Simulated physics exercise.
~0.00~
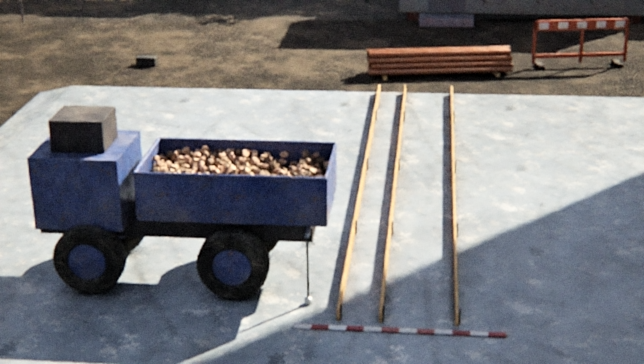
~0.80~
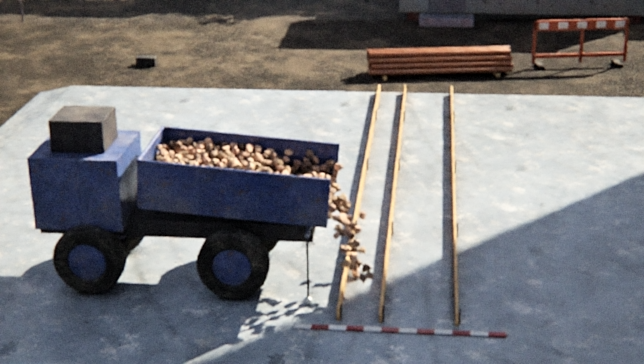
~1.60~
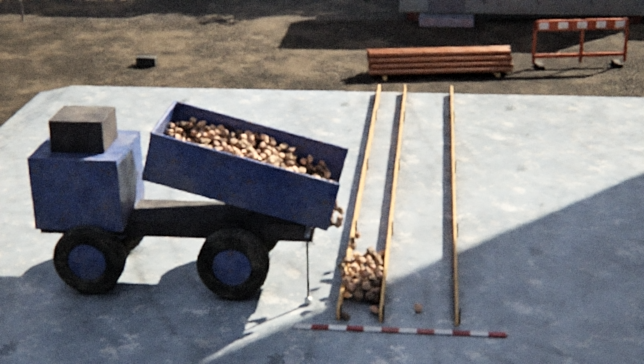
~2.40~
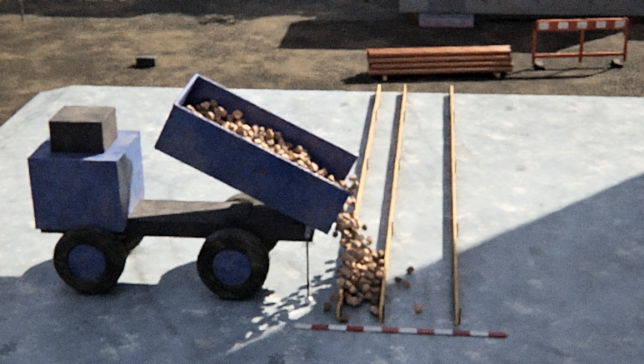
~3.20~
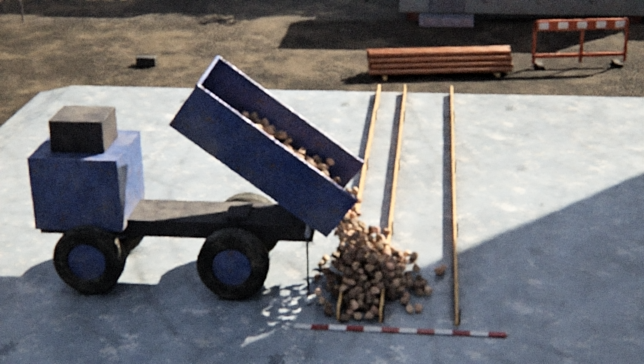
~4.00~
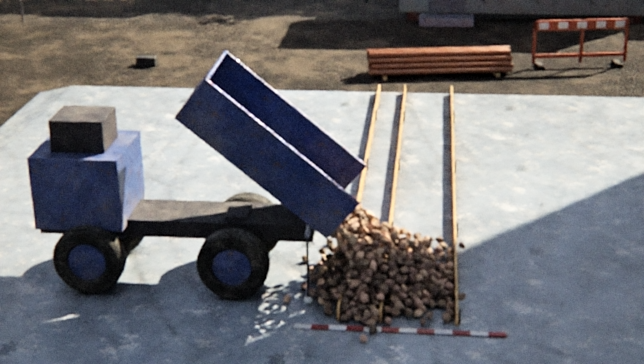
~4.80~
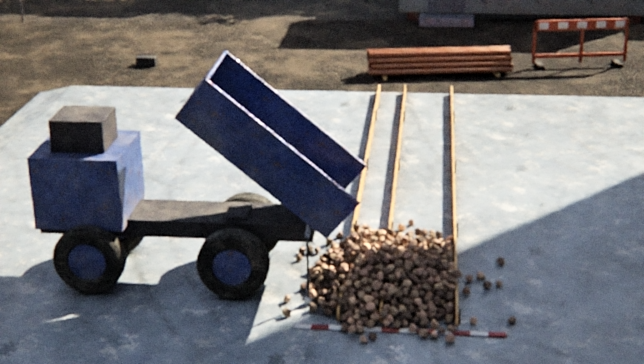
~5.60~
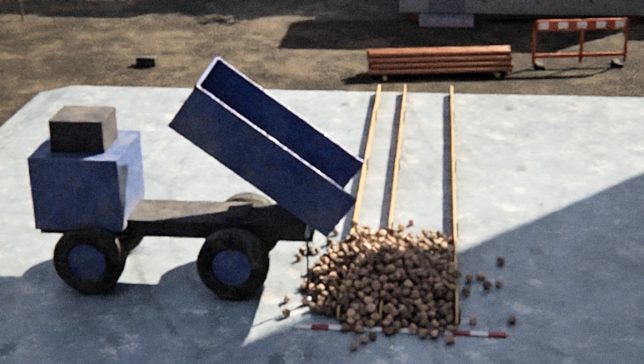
A blue toy-like truck with dark wheels stands on pale concrete, seen from the side and slightly above, its open bed full of brownish stones. Three thin wooden planks lie to its right beside a red-and-white staff, with reddish pipes and a barrier behind. The bed begins tipping, and a few stones spill from its right end between the nearest planks. As it tilts more steeply, the load pours out, burying the planks' lower ends and spreading rightward. The emptied bed stays raised, rocking slightly, while the stones rest in a broad heap, with a few scattered beyond the last plank.
